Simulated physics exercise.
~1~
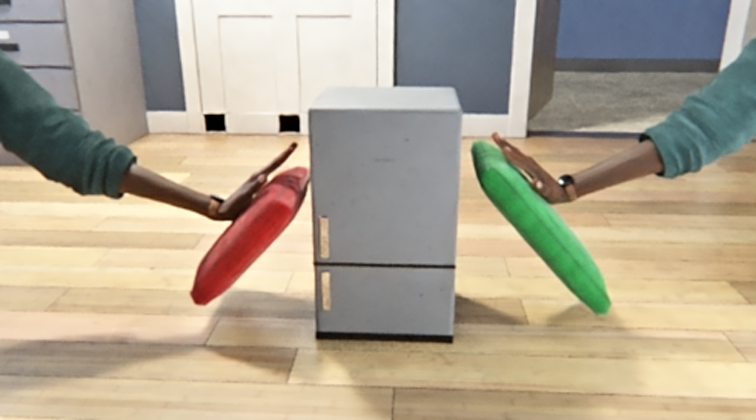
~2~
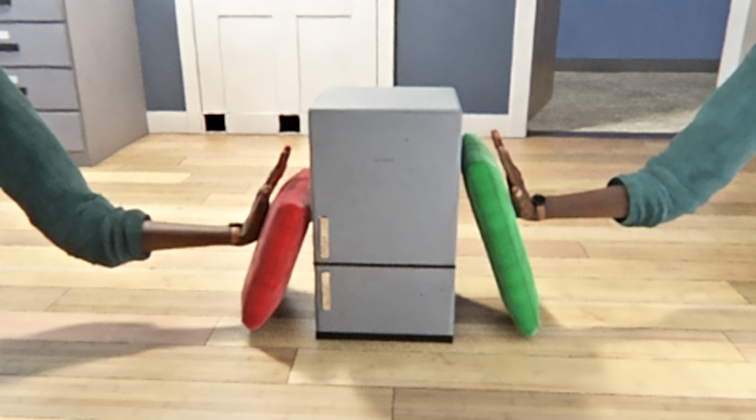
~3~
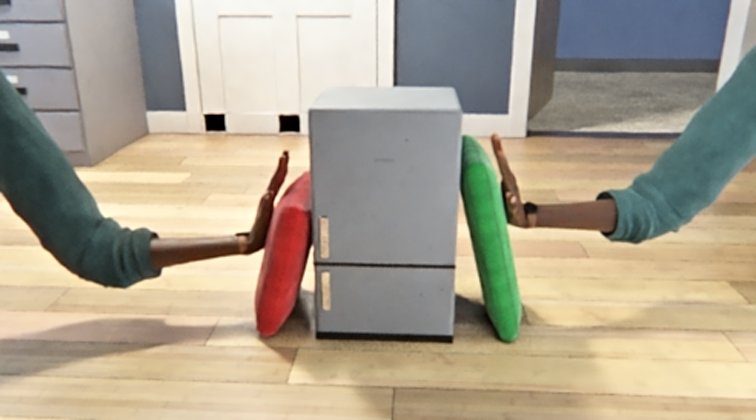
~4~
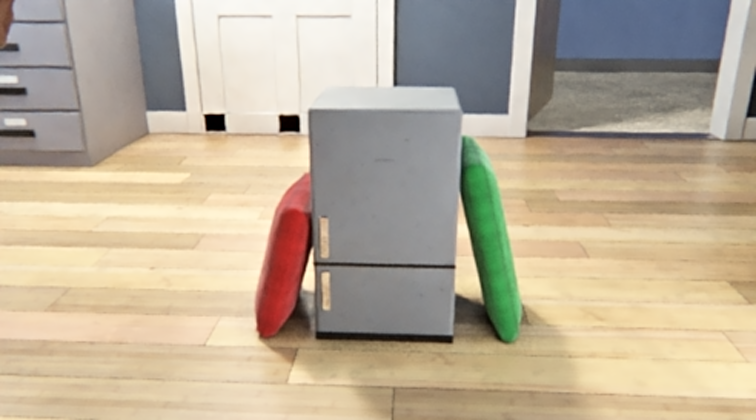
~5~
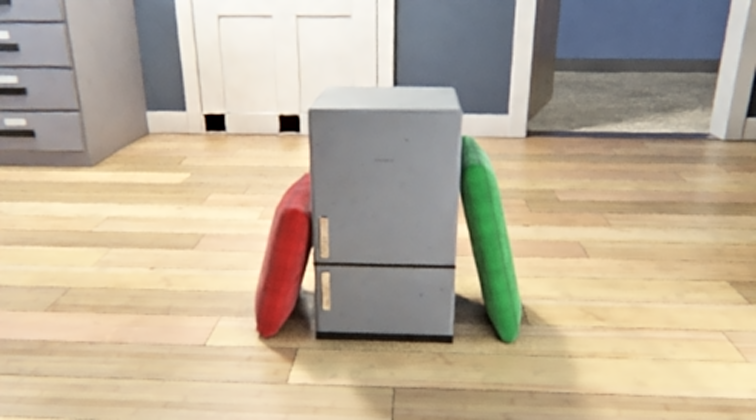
Two hands pressed a red soft bag and a green pillow inward against the left and right sides of a grey machine on a wooden floor, then let go and drew away, leaving both leaning there while the machine stayed still.
